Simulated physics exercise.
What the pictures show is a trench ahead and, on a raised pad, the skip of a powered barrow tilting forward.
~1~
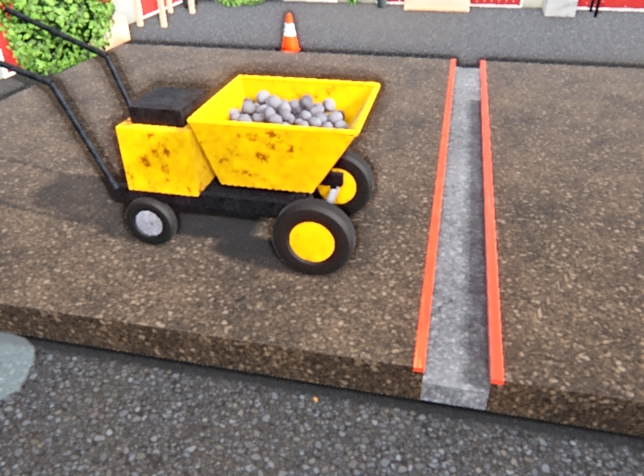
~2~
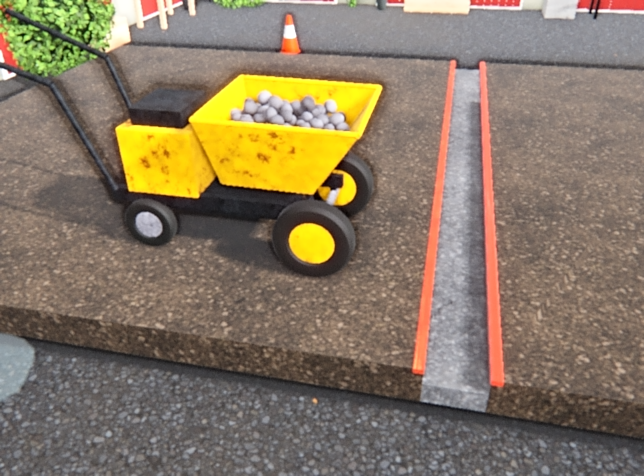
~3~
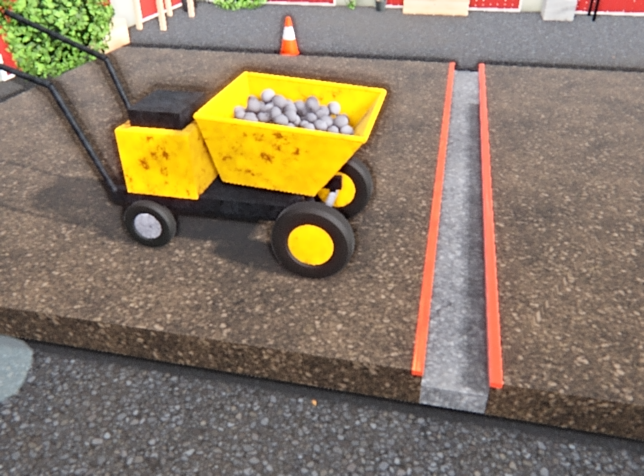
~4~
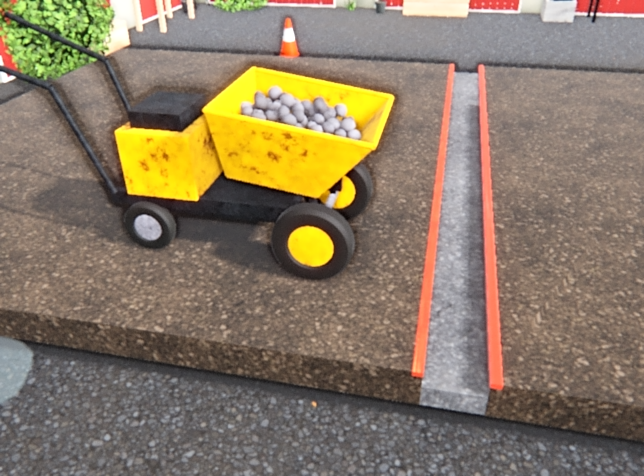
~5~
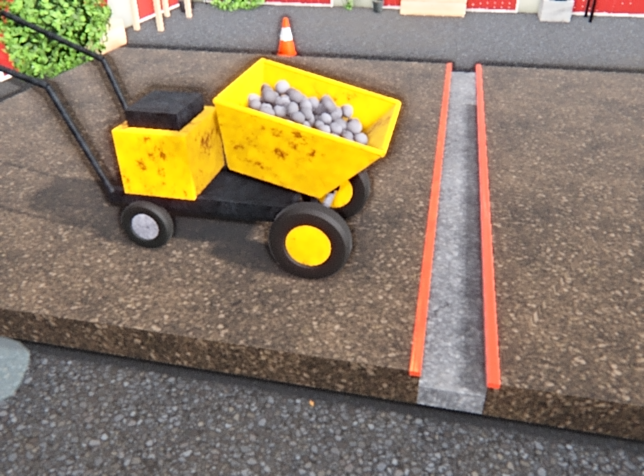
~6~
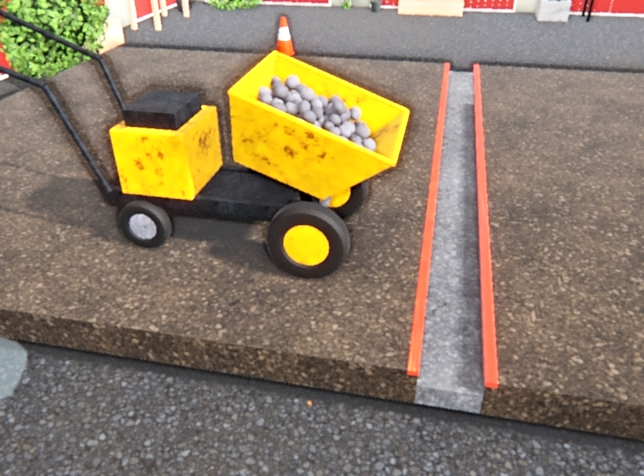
A yellow powered barrow with black handles stands on a raised brown pad, seen from its side and slightly above, with grey ground in front and a traffic cone behind. Its skip holds round grey cobbles, and a narrow, shallow trench edged in red lies to the right. The skip tilts forward slowly, then more clearly, its rear rising and front lip lowering, while the view shifts very slightly.
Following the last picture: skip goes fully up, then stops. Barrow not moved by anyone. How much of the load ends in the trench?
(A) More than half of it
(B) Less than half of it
Answer: A.
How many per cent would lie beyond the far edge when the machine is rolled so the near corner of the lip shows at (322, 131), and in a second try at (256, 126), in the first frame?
Around 0 and 0 per cent respectively.
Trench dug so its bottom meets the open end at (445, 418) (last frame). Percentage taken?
Around 90 percent.
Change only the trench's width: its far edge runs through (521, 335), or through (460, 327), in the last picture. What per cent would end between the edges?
The first try comes to close to 80 per cent, the next to 30 per cent.
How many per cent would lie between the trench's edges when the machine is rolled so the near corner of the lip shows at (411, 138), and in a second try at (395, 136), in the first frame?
Around 10 % the first time and around 30 % the second.
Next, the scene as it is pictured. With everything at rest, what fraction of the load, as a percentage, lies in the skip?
About 20 in a hundred.
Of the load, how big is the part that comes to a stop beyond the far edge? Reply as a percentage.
Roughly 15 percent of the pieces, I think.
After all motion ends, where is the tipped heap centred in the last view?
Around (462, 257), give or take.
Soon after the last picture, skip tipped steeply; all in the skip.
A little later, skip tipped right over; nearly all in the skip; a small part in or heaped over the trench.
Later still, skip tipped right over; about a third in the skip; about half in or heaped over the trench; a small part beyond it.
By the end, skip tipped right over; about a quarter in the skip; a stray few short of the trench; about two thirds in or heaped over the trench; a small part beyond it.
